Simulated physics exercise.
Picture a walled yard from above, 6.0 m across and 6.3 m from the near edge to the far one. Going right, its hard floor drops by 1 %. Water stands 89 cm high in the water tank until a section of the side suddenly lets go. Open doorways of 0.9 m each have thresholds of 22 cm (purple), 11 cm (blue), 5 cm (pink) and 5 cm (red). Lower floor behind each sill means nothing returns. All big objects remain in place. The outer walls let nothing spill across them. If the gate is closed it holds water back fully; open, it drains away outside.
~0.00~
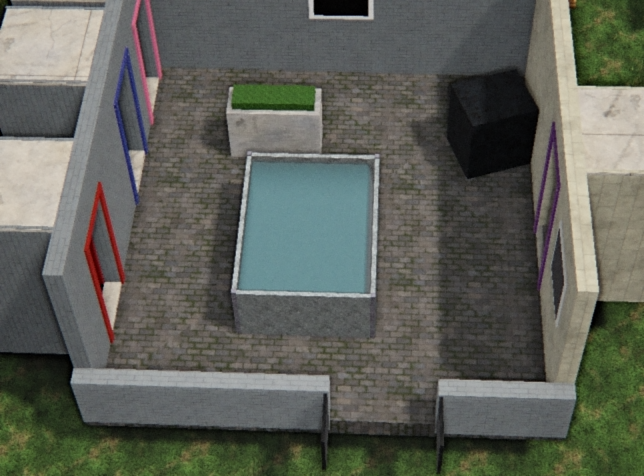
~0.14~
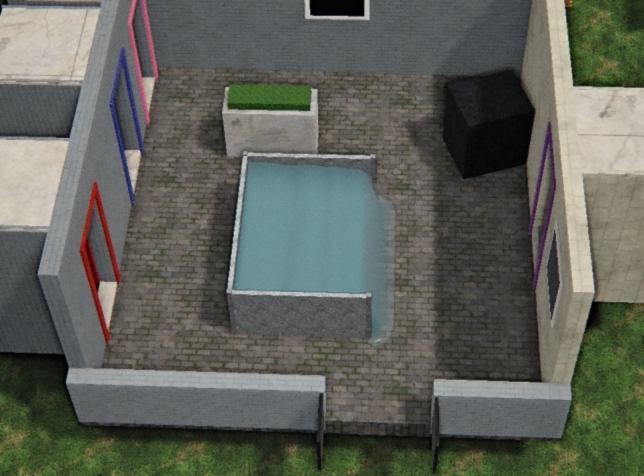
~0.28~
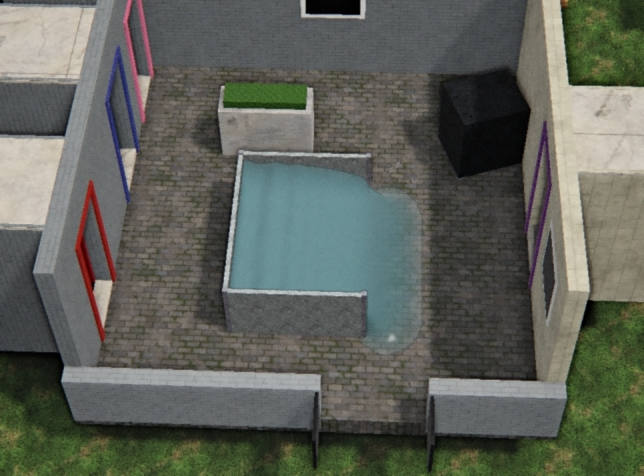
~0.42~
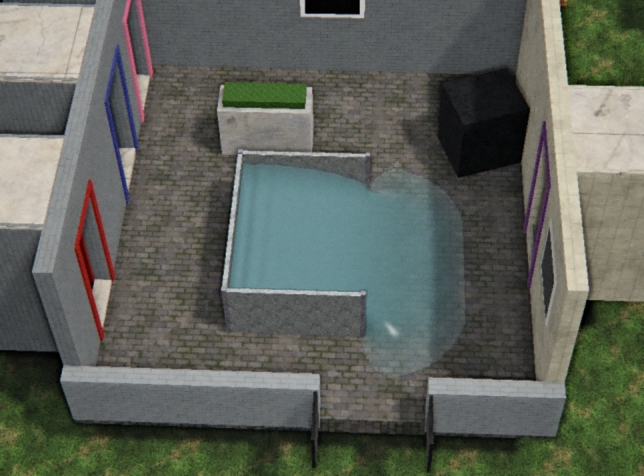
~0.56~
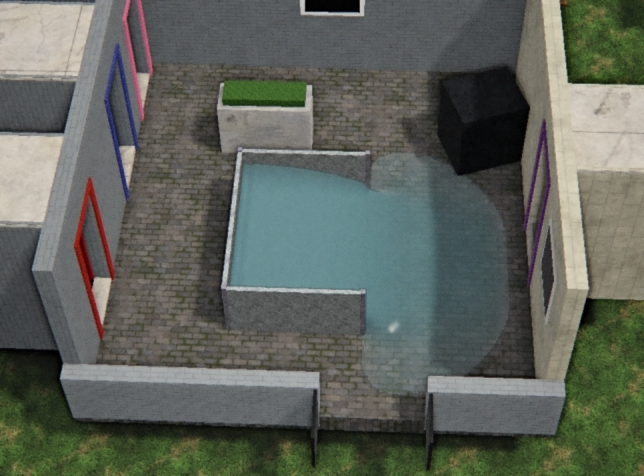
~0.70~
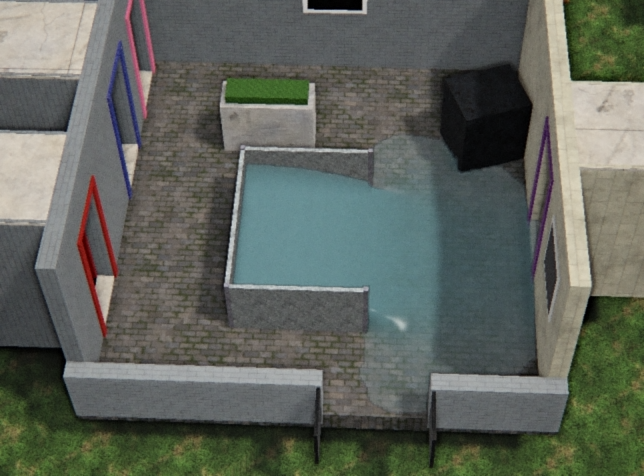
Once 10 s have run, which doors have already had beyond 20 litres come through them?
After 10 s: The purple door already has; the blue door has not yet; the pink door already has; the red door already has.
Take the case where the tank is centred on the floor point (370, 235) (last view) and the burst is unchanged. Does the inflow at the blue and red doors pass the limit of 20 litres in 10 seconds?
Relative to the limit, blue is within it and red is beyond it.
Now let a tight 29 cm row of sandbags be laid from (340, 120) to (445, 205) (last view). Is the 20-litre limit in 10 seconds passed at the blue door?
Checked against the limit, blue is fine.
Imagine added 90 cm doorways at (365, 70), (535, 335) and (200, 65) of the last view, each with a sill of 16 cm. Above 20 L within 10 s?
Result in order - not enough, more than that, not enough.
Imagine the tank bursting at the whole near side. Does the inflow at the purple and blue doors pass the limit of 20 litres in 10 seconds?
At the purple door the limit is not exceeded; at the blue door it is not exceeded.
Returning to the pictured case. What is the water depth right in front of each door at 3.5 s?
Centimetres: Purple 27 / blue 0 / pink 0 / red 0.
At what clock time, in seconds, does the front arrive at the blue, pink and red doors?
Blue = 5.0 s, pink = 5.0 s, red = 3.8 s.
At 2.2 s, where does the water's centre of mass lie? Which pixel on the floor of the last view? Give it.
Roughly (431, 268).
After 1.4 s water covers 30 % of the floor and is deepest (60 cm) near (522, 162); purple door 58 cm at the sill, 165 L in, blue door not reached, pink door not reached, red door not reached.
After 2.2 s water covers 40 % of the floor and is deepest (52 cm) near (522, 162); purple door 46 cm at the sill, 346 L in, blue door not reached, pink door not reached, red door not reached.
After 3.5 s water covers 65 % of the floor and is deepest (34 cm) near (538, 407); purple door 27 cm at the sill, 449 L in, blue door not reached, pink door not reached, red door not reached.
After 6.0 s water covers 95 % of the floor and is deepest (16 cm) near (161, 392); purple door 15 cm at the sill, 457 L in, blue door 8 cm at the sill, 0 L in, pink door 11 cm at the sill, 22 L in, red door 10 cm at the sill, 40 L in.
After 10.0 s water covers 100 % of the floor and is deepest (16 cm) near (521, 144); purple door 13 cm at the sill, 457 L in, blue door 7 cm at the sill, 2 L in, pink door 7 cm at the sill, 65 L in, red door 4 cm at the sill, 58 L in.
